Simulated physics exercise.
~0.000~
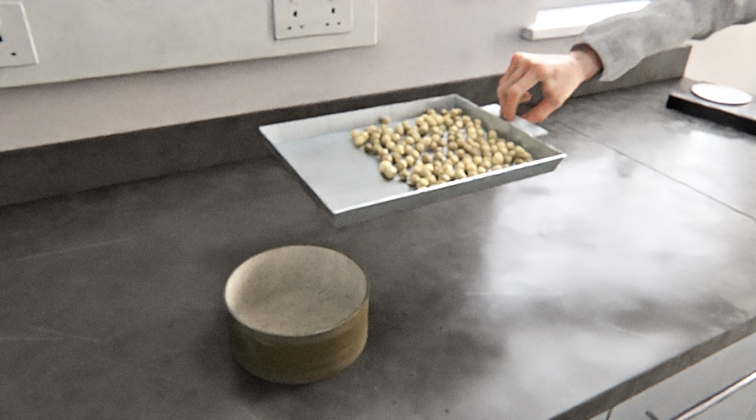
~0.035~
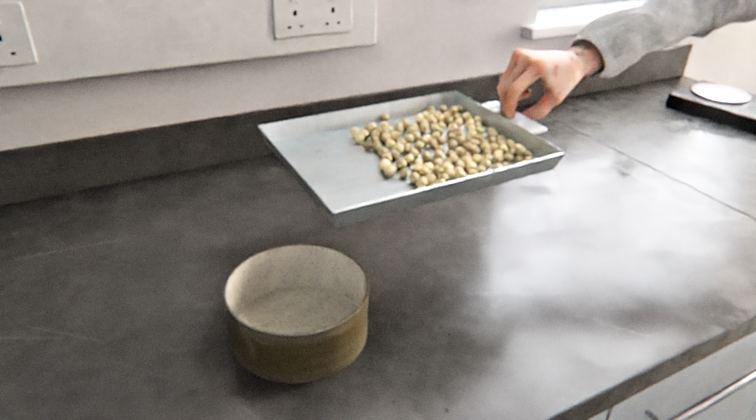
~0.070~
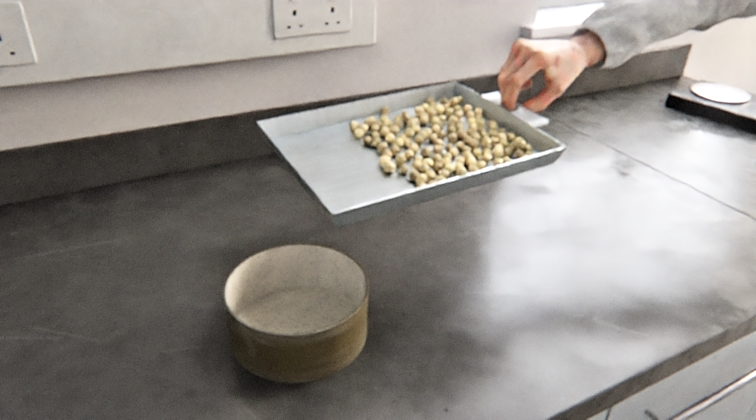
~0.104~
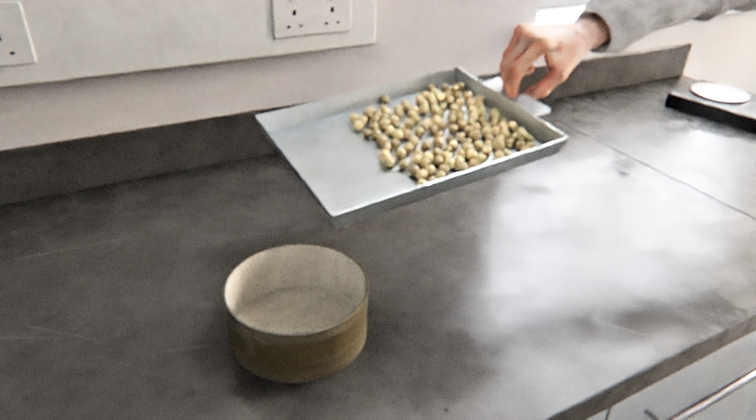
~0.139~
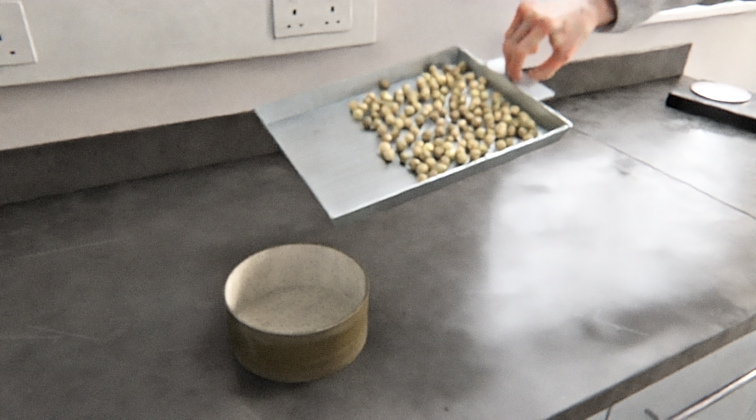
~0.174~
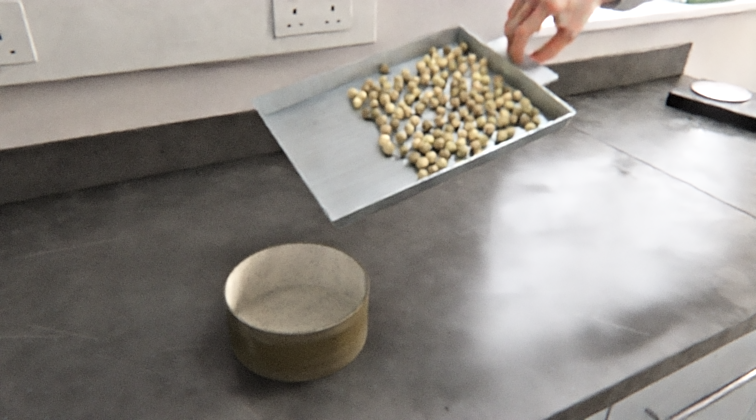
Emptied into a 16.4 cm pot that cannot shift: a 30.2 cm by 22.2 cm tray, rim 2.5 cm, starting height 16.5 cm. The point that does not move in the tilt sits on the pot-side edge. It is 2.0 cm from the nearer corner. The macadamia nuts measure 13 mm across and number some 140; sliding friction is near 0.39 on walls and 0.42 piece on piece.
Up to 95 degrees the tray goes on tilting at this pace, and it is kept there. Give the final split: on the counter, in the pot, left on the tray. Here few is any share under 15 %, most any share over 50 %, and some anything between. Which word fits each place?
Counter: Most; pot: Some; left on the tray: Few.
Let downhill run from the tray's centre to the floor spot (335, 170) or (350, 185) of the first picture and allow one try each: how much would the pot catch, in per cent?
Estimate: Some 30 % and some 50 % respectively.
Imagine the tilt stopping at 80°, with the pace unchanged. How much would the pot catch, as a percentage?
I'd say close to 25 percent.
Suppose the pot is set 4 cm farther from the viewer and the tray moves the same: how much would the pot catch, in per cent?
Estimated share: Around 0 in a hundred.
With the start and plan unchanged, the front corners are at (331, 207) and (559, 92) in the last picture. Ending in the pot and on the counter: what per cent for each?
Per cent by place - pot 35, counter 65.
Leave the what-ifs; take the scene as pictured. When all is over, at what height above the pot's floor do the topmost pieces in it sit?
About 1.5 centimetres.
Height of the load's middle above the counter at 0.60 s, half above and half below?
Some 20 cm above the counter.
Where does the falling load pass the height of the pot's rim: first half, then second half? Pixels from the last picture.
Around (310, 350), then (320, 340).
Then, at 0.43 s, tilt 56 degrees; the tray holds 100 %, the pot 0 %.
After 0.60 s, tilt 82 degrees; the tray holds 85 %, the pot 0 %.
Then, at 0.89 s, tilt 95 degrees; the tray holds 0 %, the pot 20 %.
At rest (1.9 s), counter 75 %, pot 25 %, tray 0 %.
